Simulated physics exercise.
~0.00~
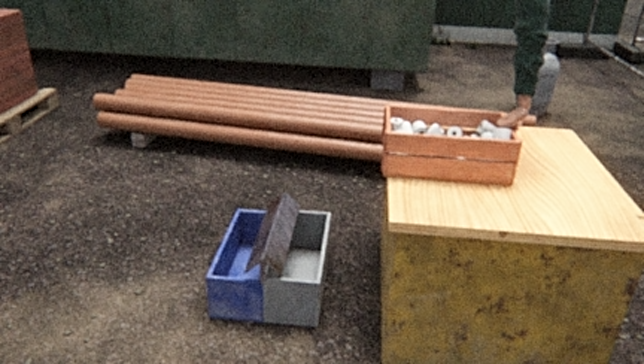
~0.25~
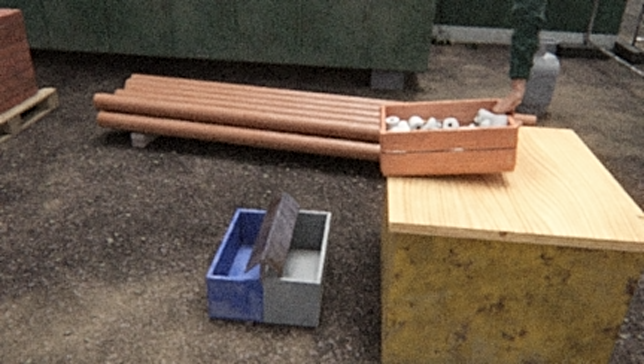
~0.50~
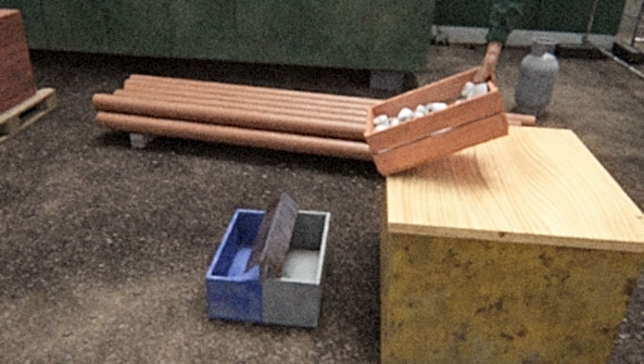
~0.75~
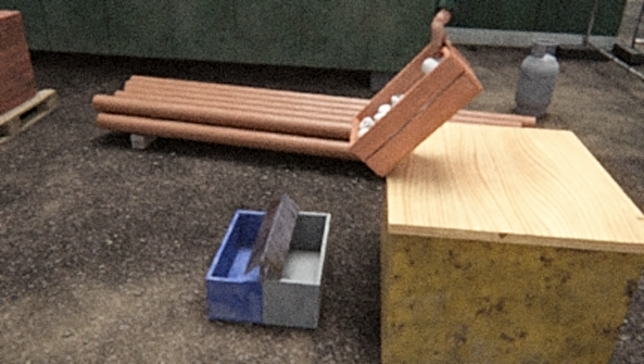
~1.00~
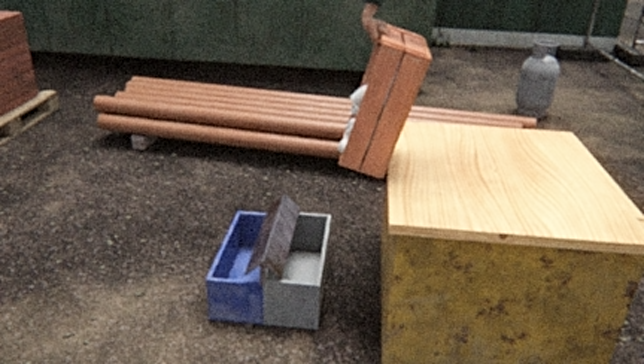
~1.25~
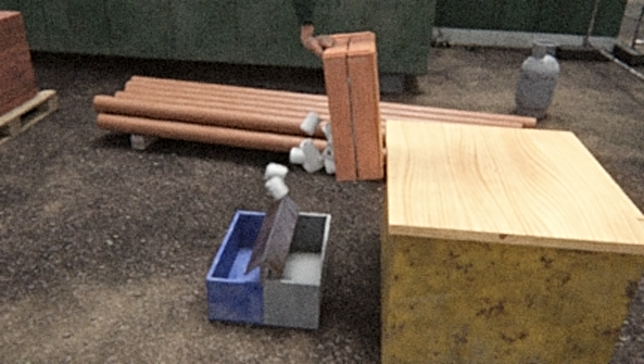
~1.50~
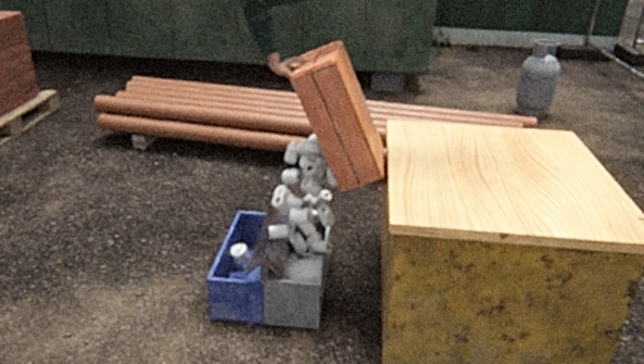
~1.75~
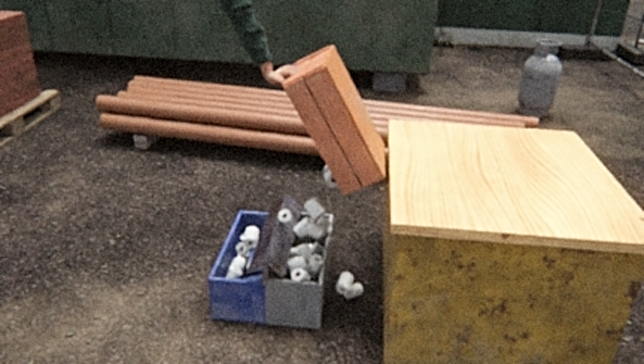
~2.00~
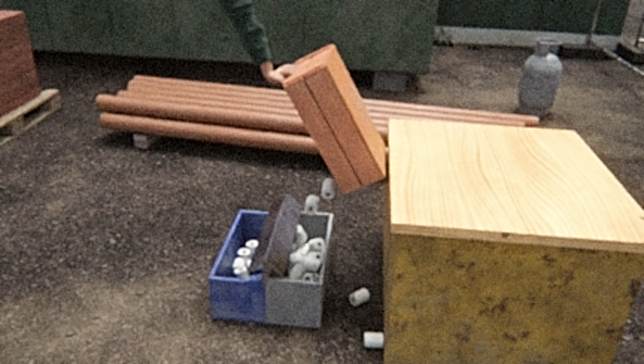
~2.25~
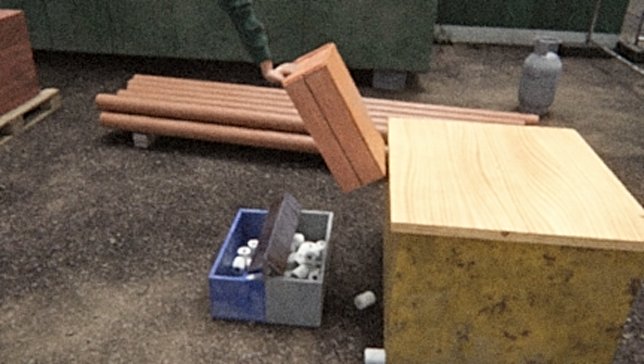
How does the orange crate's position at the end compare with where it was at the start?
At the start it sits upright on the near left part of the bench top. By the end it is further left and slightly higher in view, held tipped past its side beyond the bench's left edge.
